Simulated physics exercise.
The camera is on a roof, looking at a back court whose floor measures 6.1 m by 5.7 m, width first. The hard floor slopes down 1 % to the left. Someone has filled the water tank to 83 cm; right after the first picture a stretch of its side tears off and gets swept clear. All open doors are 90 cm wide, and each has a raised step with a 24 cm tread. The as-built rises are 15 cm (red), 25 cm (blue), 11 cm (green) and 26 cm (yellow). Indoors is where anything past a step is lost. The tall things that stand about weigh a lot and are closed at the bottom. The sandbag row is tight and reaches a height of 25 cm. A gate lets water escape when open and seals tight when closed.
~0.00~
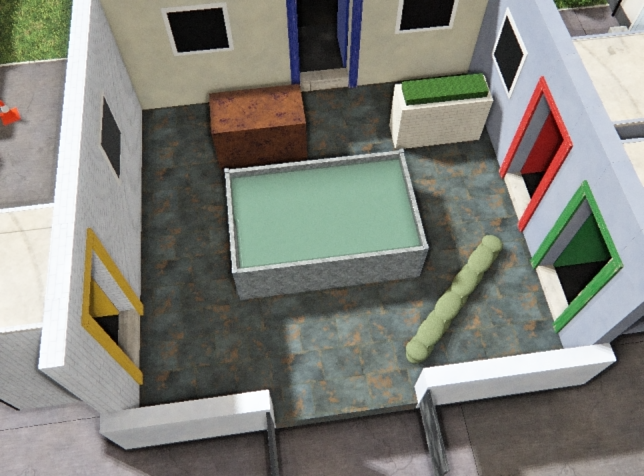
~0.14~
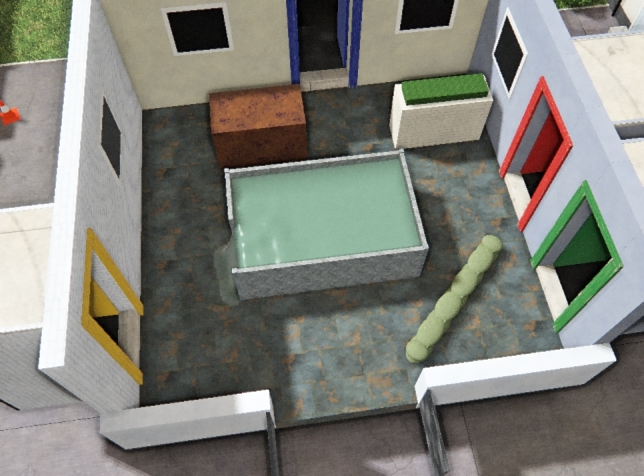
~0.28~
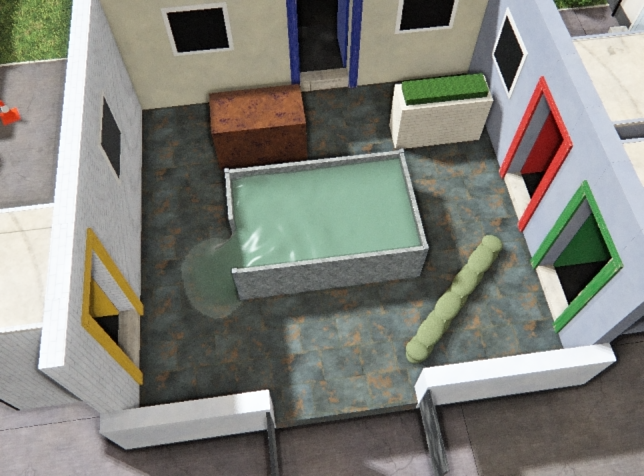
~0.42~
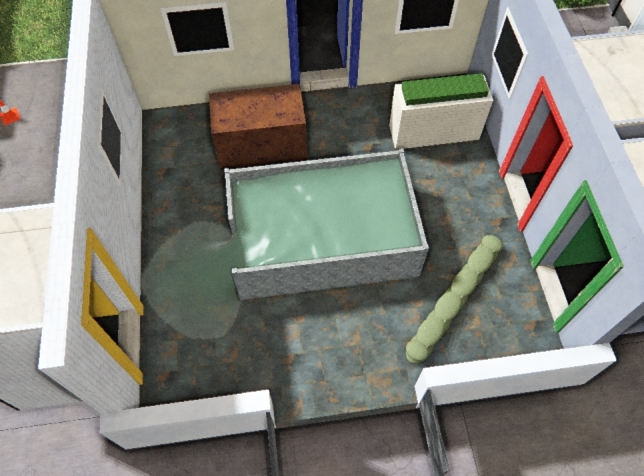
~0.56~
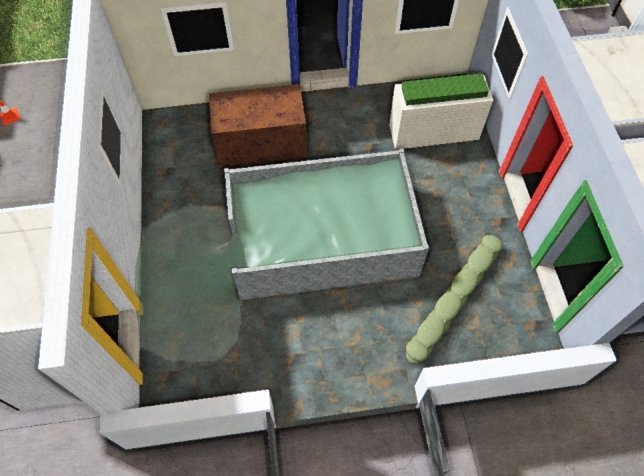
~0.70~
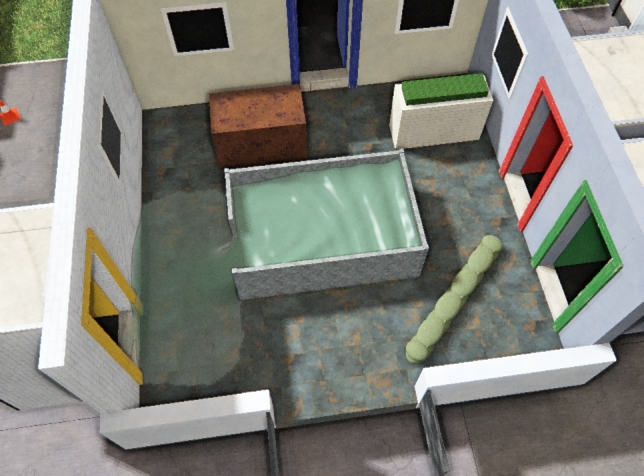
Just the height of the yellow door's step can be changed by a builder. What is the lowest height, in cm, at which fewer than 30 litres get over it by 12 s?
33 cm.
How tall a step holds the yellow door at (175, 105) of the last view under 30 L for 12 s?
You'd want it roughly 22 cm high.
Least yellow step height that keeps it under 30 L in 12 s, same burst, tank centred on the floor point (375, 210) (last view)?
Then about 26 centimetres at the least.
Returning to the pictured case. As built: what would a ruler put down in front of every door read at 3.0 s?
Depths in cm - red: 0, blue: 3, green: 0, yellow: 31.
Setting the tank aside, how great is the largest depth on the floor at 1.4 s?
It gets to close to 60 centimetres there.
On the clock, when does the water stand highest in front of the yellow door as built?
That happens close to 1.4 s on the clock.
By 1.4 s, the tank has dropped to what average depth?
The mean depth is about 61 cm.
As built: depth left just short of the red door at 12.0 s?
It comes to about 6.5 centimetres deep.
After 1.4 s water covers 20 % of the floor, deepest (60 cm) near (140, 424); 40 cm at the yellow door, 16 litres in over its 26 cm step.
After 3.0 s water covers 55 % of the floor, deepest (42 cm) near (140, 424); 31 cm at the yellow door, 80 litres in over its 26 cm step.
After 12.0 s water covers 95 % of the floor, deepest (17 cm) near (140, 424); 14 cm at the yellow door, 91 litres in over its 26 cm step.
At the yellow door as built, the water arrived by 0.7 s and peaked near 40 cm at 1.4 s.
With a step of 28 cm, 72 litres would have come in within the 12 s; with 37.5 cm, 12 litres. So under 30 litres takes about 33 cm.
